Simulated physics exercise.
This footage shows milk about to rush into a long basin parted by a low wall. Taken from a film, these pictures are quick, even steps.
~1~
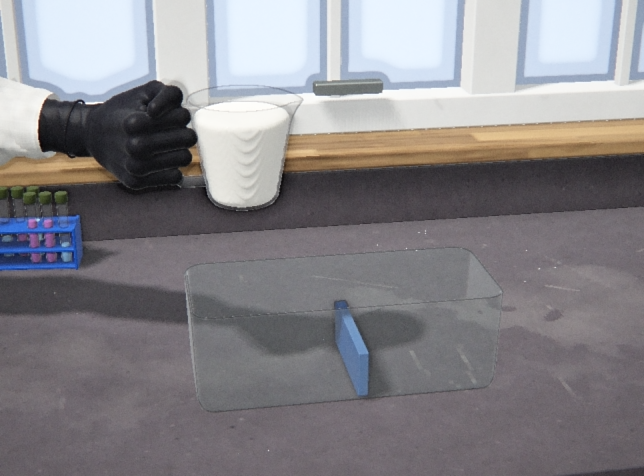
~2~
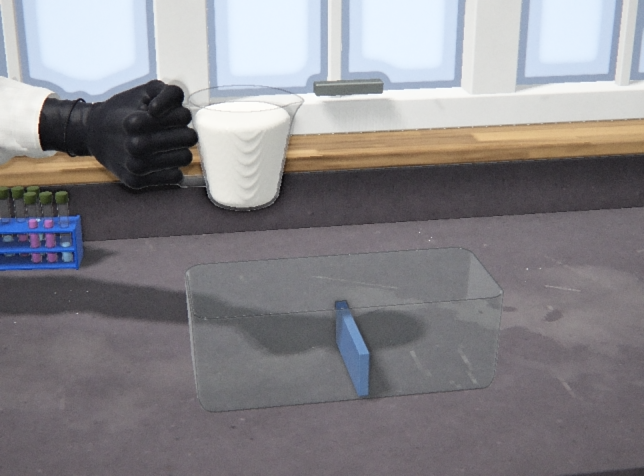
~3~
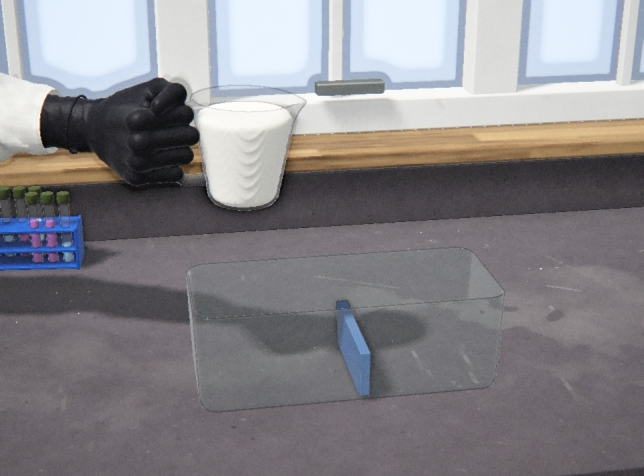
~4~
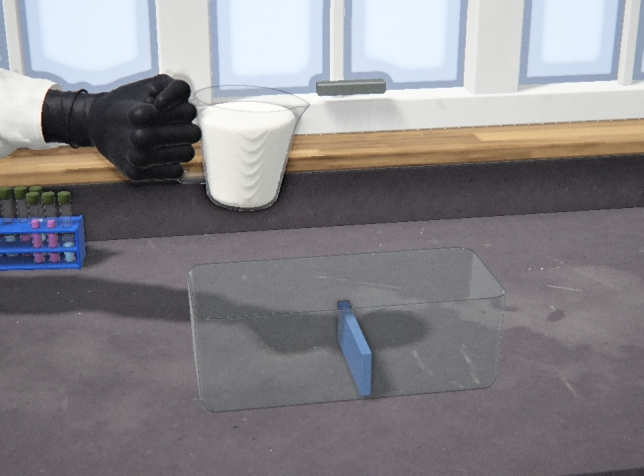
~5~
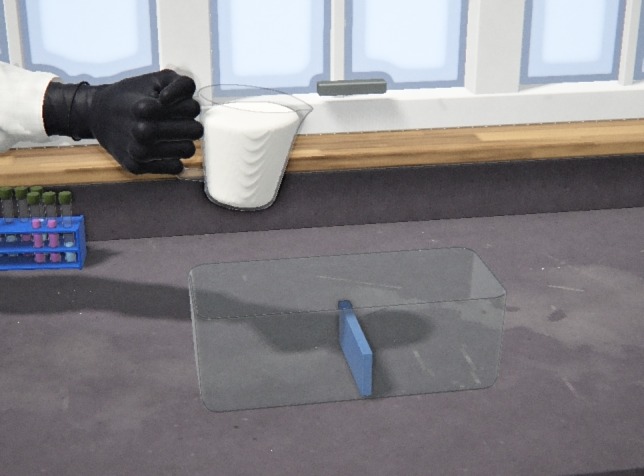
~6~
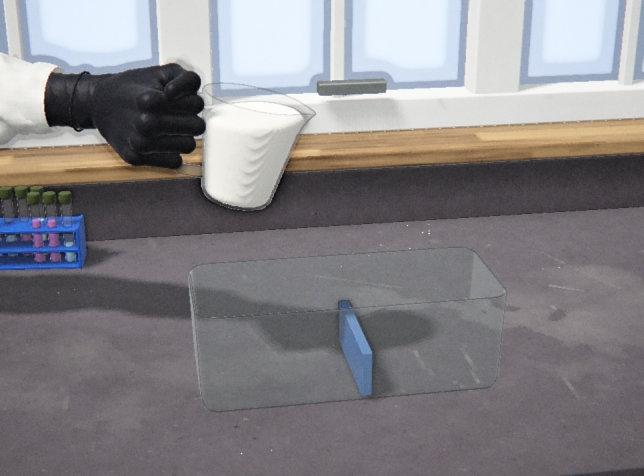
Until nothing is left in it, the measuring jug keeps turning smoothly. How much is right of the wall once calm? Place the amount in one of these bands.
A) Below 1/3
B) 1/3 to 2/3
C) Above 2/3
Option C: Above 2/3.
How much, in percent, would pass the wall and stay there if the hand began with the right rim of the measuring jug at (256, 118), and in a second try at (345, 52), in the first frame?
Result, first then second: About 5 % and about 95 %.
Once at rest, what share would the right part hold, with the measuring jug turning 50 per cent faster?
I'd put it at some 70 percent.
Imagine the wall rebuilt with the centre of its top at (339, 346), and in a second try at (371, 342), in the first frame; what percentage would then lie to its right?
85 per cent first, then 60 per cent.
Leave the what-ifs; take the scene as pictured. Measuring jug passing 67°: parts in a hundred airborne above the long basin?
Near 20 %.
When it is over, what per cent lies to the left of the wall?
Near 20 in a hundred.
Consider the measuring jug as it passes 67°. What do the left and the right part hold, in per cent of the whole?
Split is about 0 % to the left and 10 % to the right.
A moment on, the measuring jug is tipped part way and 69 per cent is still to pour, 1 is left of the wall and 10 right of it.
Next, the measuring jug is tipped right over and 10 per cent is still to pour, 5 is left of the wall and 69 right of it.
Then the measuring jug is tipped right over and 0 per cent is still to pour, 21 is left of the wall and 78 right of it.
Later the measuring jug is tipped right over and 0 per cent is still to pour, 21 is left of the wall and 79 right of it.
Finally, 21 per cent lies left of the wall, 78 right of it and 1 outside.
